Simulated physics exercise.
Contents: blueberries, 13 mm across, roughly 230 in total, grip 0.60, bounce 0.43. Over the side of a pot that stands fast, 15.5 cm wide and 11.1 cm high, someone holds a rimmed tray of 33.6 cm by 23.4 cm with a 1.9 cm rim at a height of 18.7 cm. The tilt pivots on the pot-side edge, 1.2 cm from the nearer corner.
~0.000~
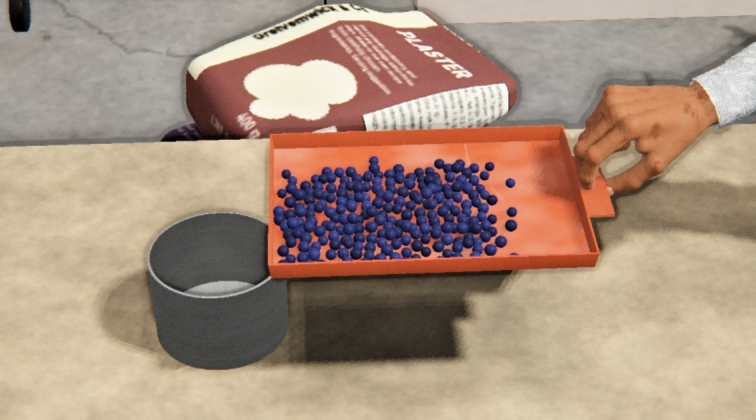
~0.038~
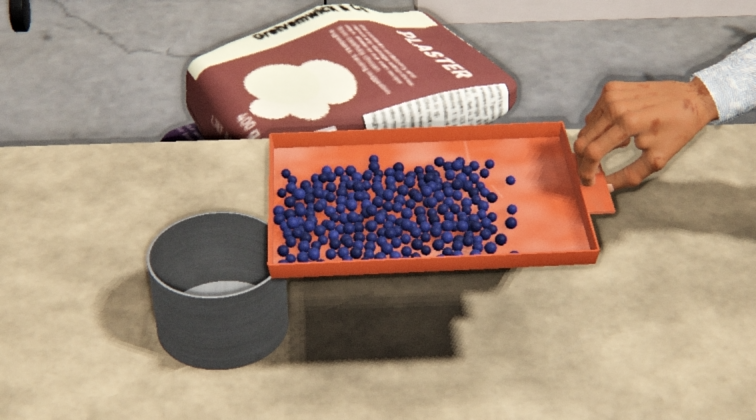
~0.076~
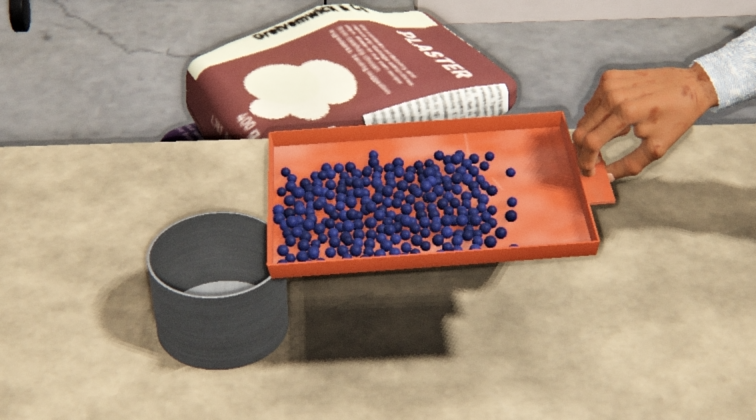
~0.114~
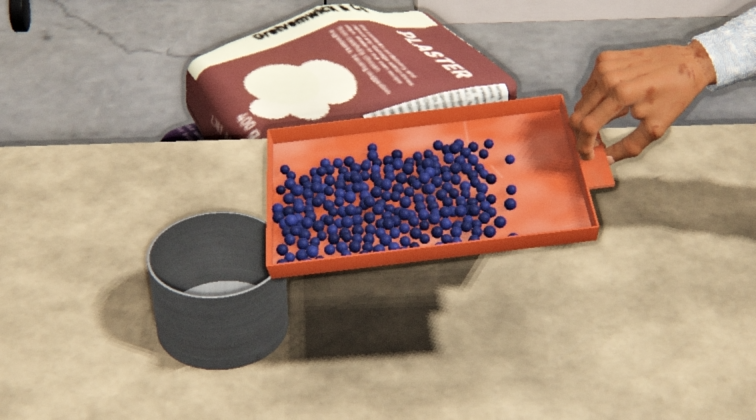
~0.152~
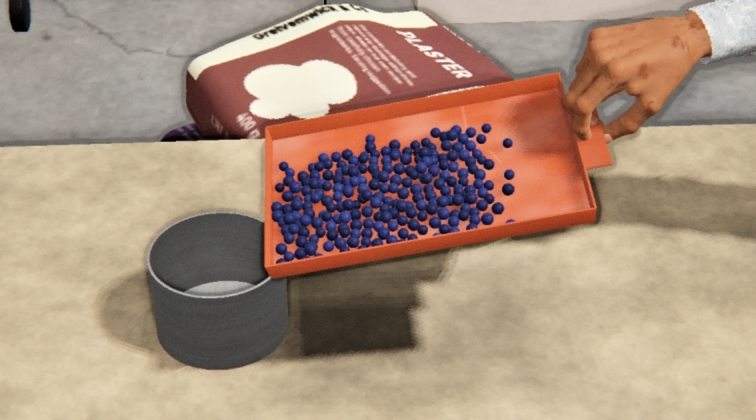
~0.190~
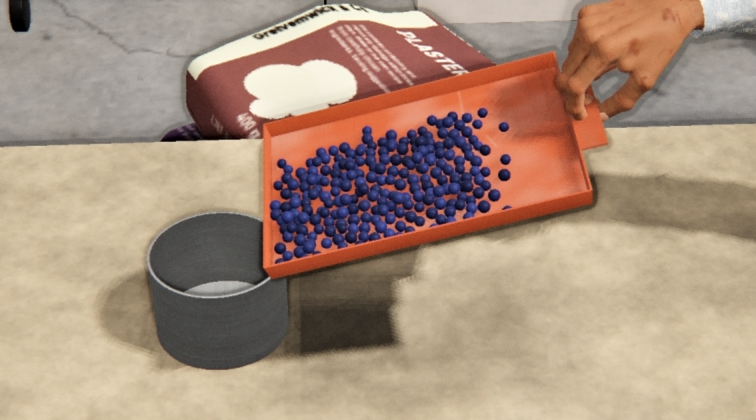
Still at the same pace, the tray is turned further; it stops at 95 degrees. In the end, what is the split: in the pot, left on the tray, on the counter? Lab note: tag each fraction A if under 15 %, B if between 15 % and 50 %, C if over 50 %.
Pot = B, left on the tray = A, counter = C.
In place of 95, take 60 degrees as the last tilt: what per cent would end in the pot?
5 %.
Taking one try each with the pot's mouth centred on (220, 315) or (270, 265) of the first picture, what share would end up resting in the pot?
Near 70 and 5 percent, one try each.
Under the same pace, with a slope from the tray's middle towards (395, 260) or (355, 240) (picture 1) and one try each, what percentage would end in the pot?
About 0 and 0 per cent.
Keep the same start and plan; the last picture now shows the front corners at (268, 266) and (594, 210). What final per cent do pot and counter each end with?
Split: Pot = 5, counter = 95.
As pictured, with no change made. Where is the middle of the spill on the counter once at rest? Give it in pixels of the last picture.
Middle of the spill at rest: Roughly (189, 410).
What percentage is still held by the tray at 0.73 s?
Some 95 per cent of the load.
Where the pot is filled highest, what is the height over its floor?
About 2.5 centimetres.
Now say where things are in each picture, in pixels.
Tray tilt 0 degrees, front corners at (271, 263) and (596, 252); middle of the pieces at (397, 209); pot at (216, 253), in the first picture.
Tray tilt 1 degrees, front corners at (271, 263) and (596, 249); middle of the pieces at (397, 208), in the second picture.
Tray tilt 3 degrees, front corners at (270, 263) and (596, 240); middle of the pieces at (397, 204), in the third picture.
Tray tilt 6 degrees, front corners at (269, 264) and (596, 225), lowest corner left front; middle of the pieces at (395, 197), in the fourth picture.
Tray tilt 11 degrees, front corners at (268, 265) and (593, 207), lowest corner left front; middle of the pieces at (393, 188), in the fifth picture.
Tray tilt 16 degrees, front corners at (267, 265) and (589, 189), lowest corner left front; middle of the pieces at (390, 180); pot at (216, 253). The tray's pace is about 120 degrees a second, in the sixth picture.
Then, at 0.52 s, tilt 55 degrees; the tray holds 100 %, the pot 0 %.
After 0.73 s, tilt 80 degrees; the tray holds 95 %, the pot 0 %.
After 1.07 s, tilt 95 degrees; the tray holds 10 %, the pot 25 %.
At rest (2.3 s), pot 35 %, tray 0 %, counter 65 %.
